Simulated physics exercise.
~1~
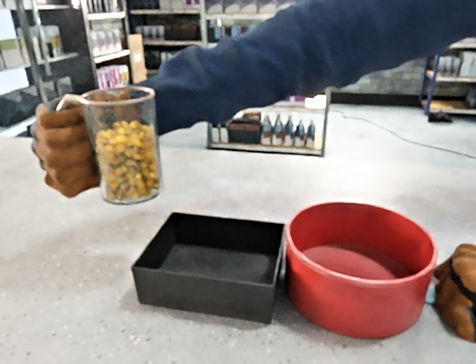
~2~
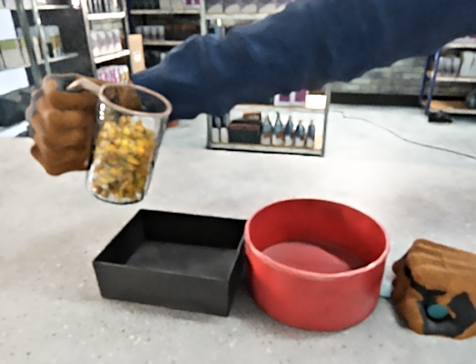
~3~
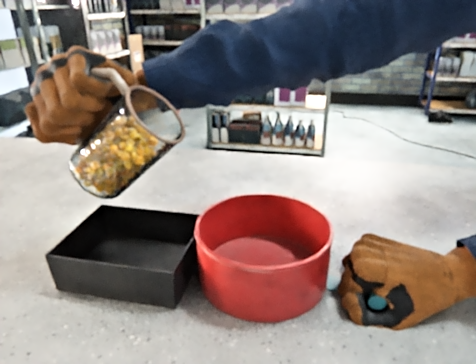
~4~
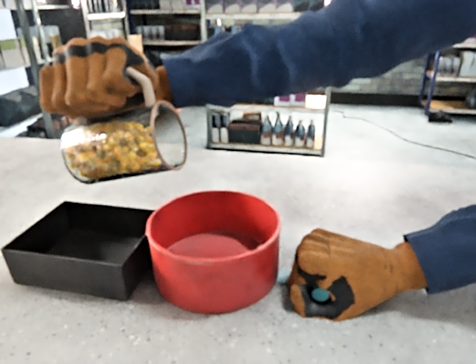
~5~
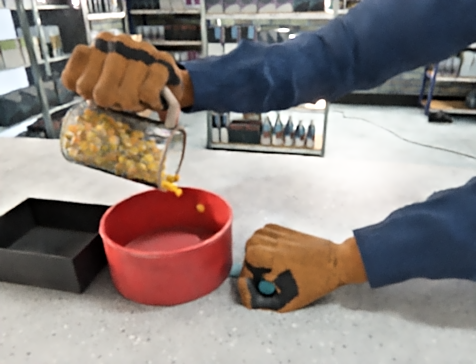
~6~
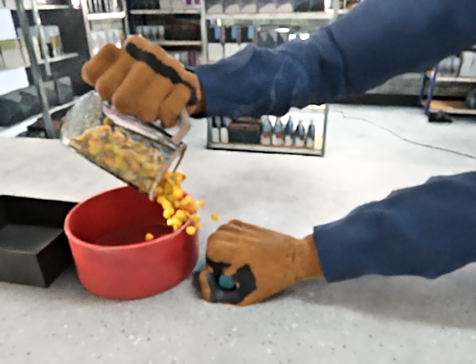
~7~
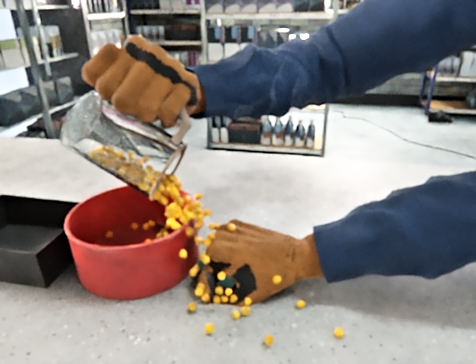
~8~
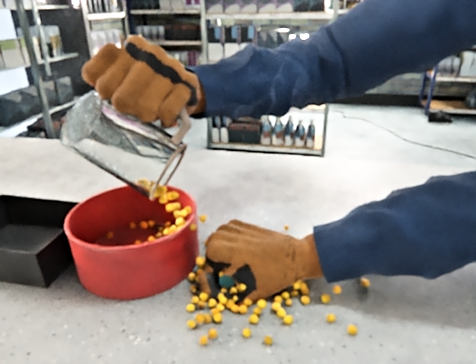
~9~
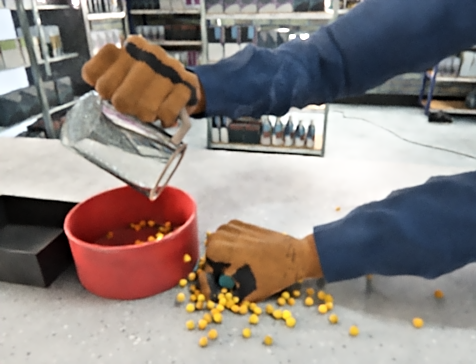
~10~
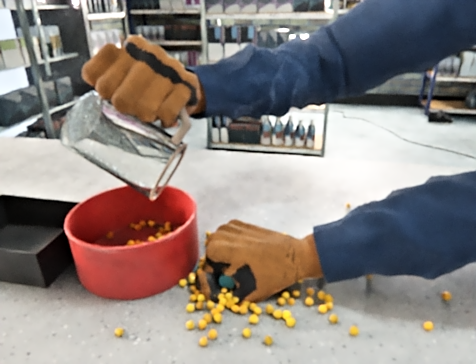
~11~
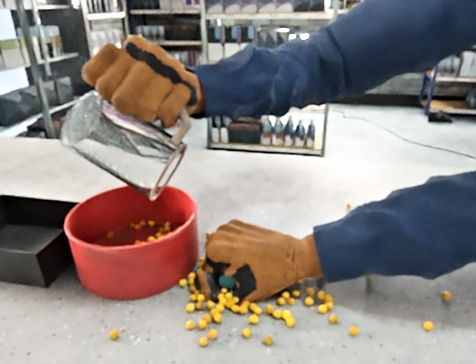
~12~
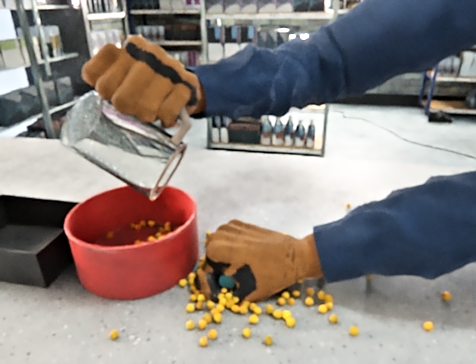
Gloved hand tipping a glass cup of yellow maize kernels over a sliding red pot, many landing inside, many scattering outside.
